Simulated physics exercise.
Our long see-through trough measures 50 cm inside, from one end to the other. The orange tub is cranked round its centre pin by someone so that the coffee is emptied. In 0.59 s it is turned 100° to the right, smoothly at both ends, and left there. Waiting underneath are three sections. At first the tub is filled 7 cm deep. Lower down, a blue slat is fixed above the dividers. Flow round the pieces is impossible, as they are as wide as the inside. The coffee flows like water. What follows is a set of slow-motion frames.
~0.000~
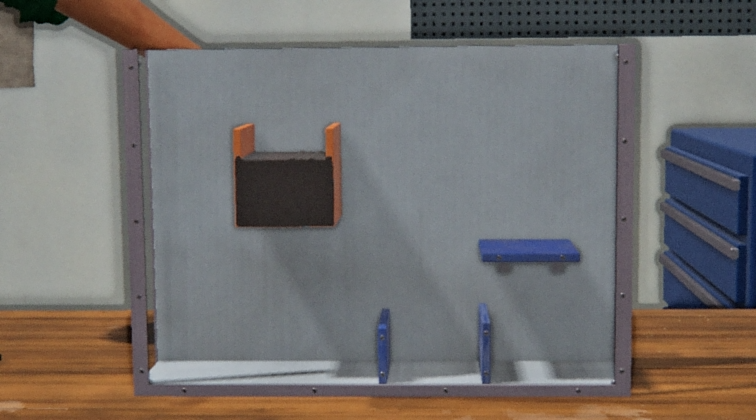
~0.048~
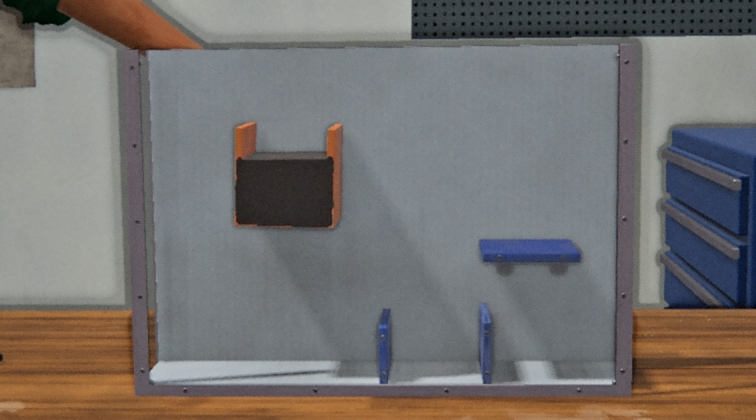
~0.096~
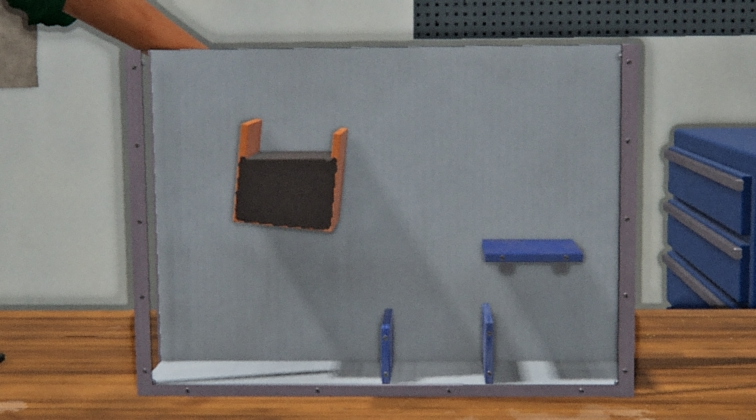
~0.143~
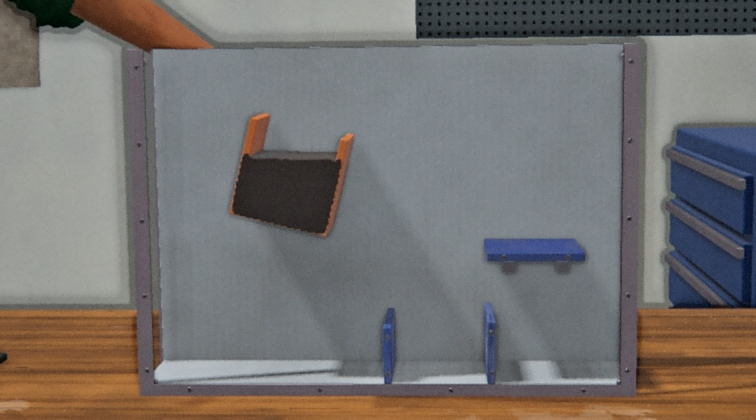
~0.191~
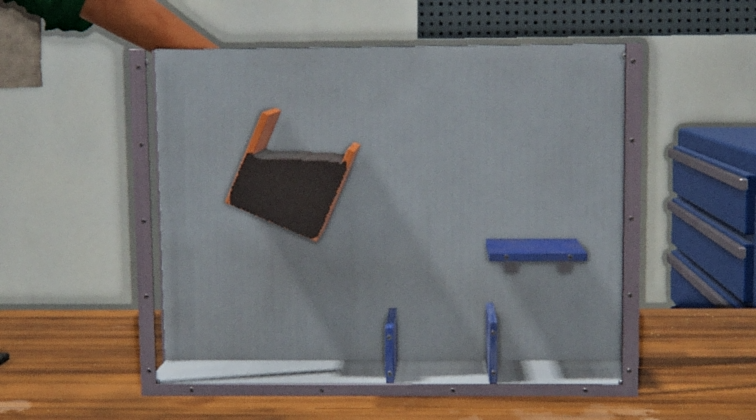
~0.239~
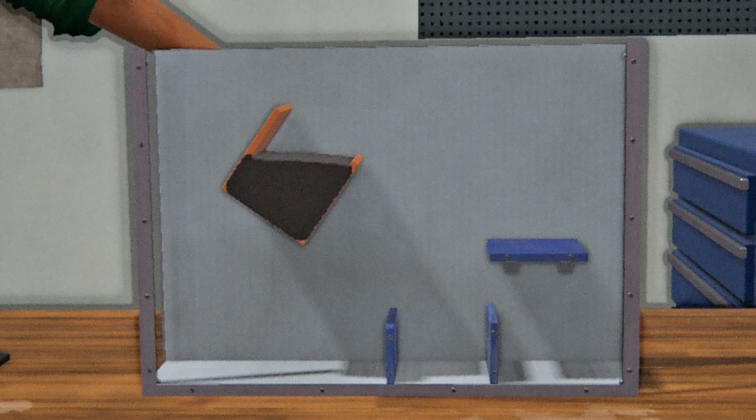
An arm resting behind a clear trough as an orange tub of dark coffee turns steadily clockwise above blue dividers and a ledge.
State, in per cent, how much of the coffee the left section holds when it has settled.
15 %.
After 0.42 s 100 per cent has yet to come down; below, left 0, middle 0, right 0.
After 0.65 s 47 per cent has yet to come down; below, left 0, middle 53, right 0.
After 0.95 s 10 per cent has yet to come down; below, left 8, middle 75, right 8.
In the end the left section holds 13, the middle 78 and the right 9 per cent.
